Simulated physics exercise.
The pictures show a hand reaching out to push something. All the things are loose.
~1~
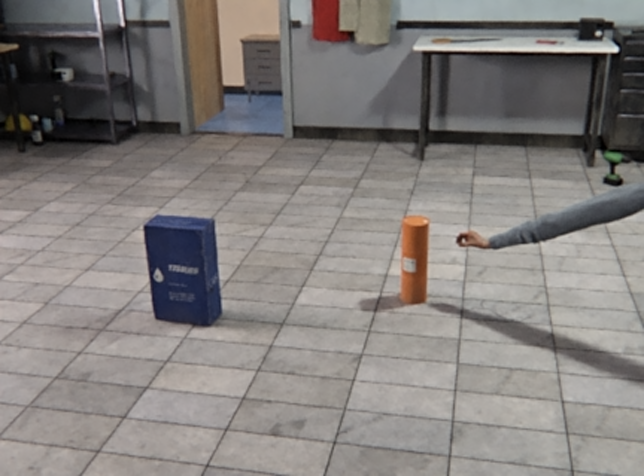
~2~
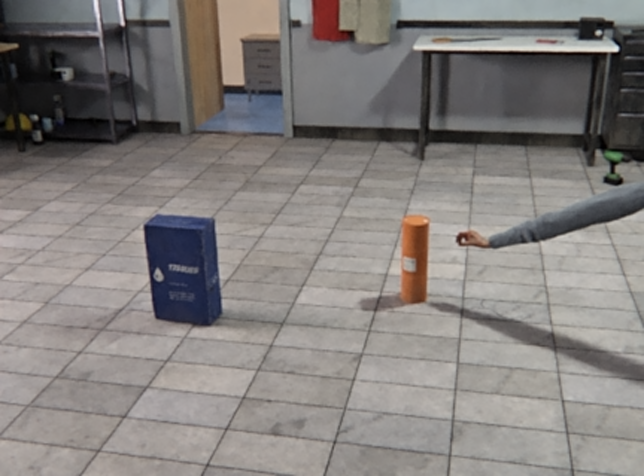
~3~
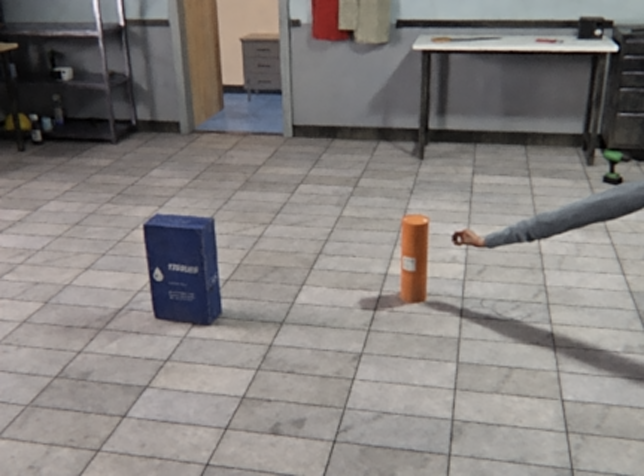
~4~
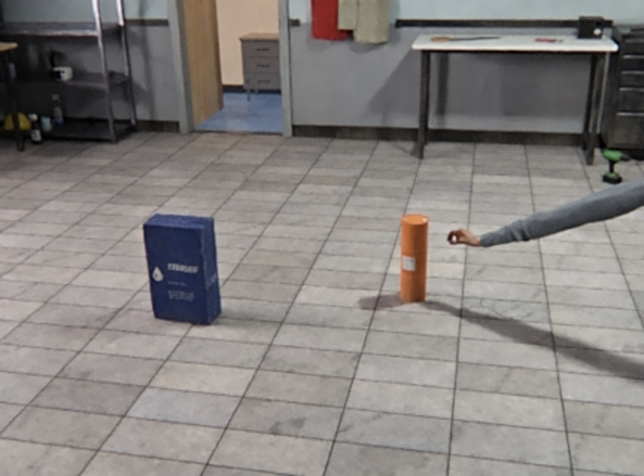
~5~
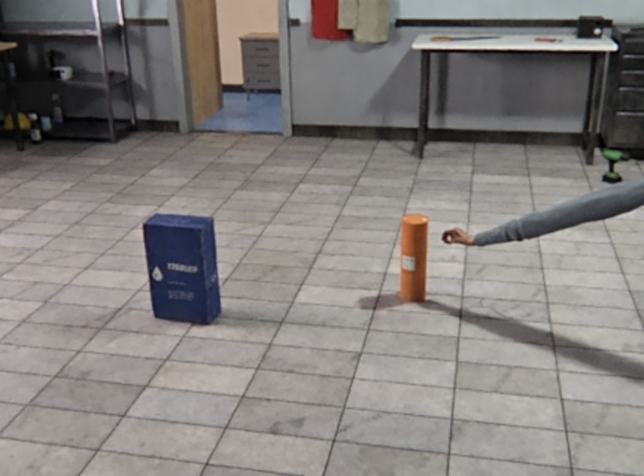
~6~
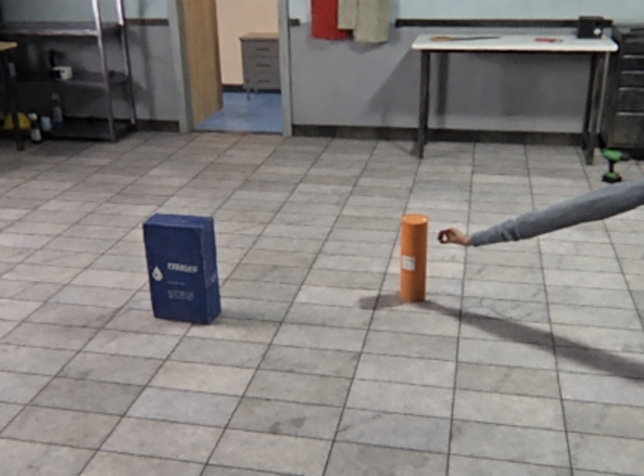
An orange canister stood still on the tiled floor to the right of a blue box while an outstretched arm in a gray sleeve edged its hand slightly left toward it.
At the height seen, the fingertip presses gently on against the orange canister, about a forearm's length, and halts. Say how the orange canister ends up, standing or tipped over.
The orange canister falls over.
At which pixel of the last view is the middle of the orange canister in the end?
Around (355, 280).
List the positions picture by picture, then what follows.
The first frame shows orange canister (415, 260).
The second frame shows orange canister (415, 260).
The third frame shows orange canister (414, 259).
The fourth frame shows orange canister (414, 259).
The fifth frame shows orange canister (414, 258).
The sixth frame shows orange canister (414, 259).
Then, 0.70 s after the last picture, orange canister tipped 24° from how it was near (395, 256).
Then, 1.00 s after the last picture, orange canister tipped 65° from how it was near (367, 267).
At rest, tipped over on the floor, orange canister. Seen from the same camera at the end, orange canister near (355, 280).
